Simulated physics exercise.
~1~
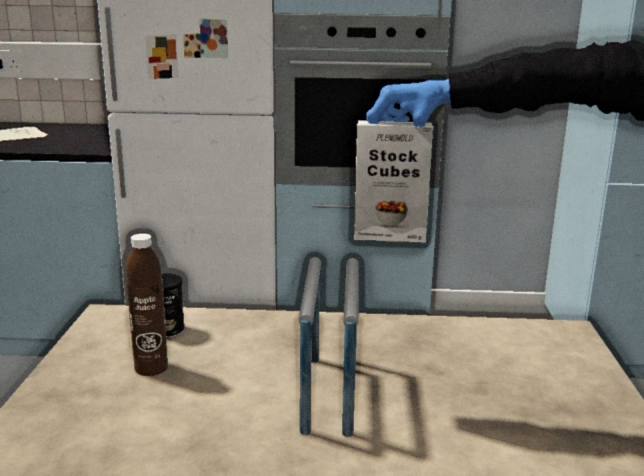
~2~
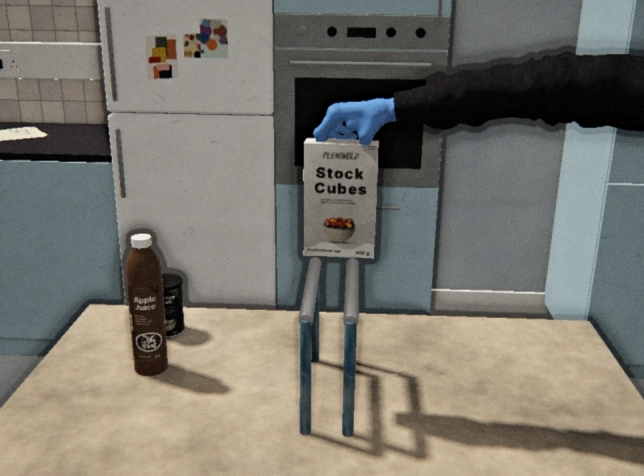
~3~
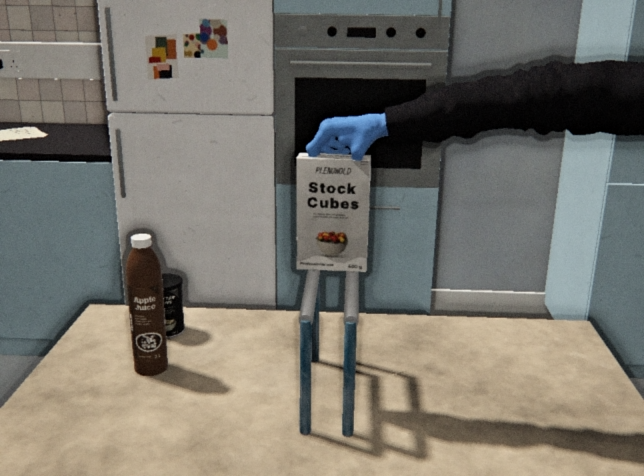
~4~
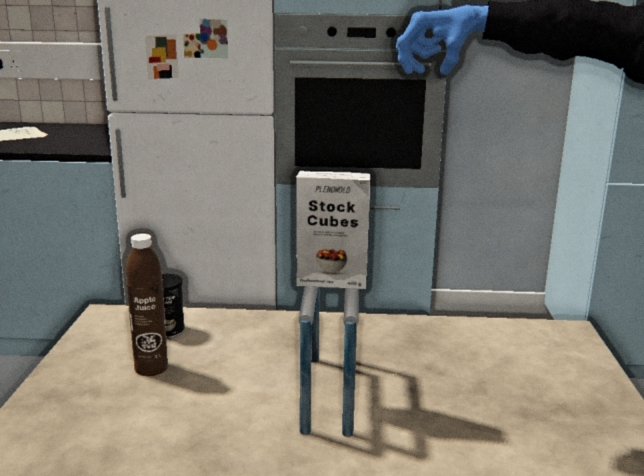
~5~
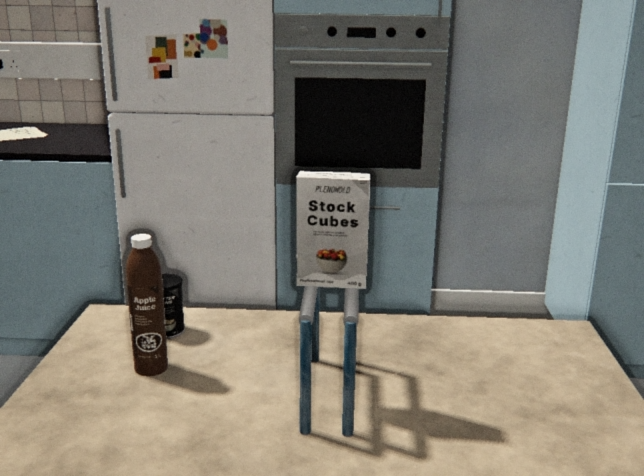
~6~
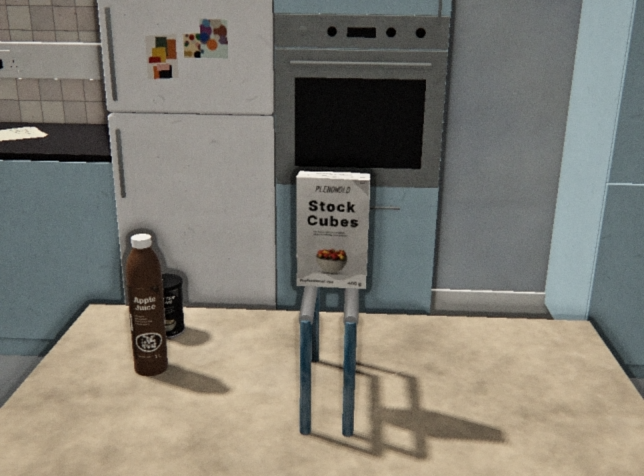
Blue-gloved hand lowering a white stock cubes packet onto two upright rails and withdrawing, the packet staying upright on top.
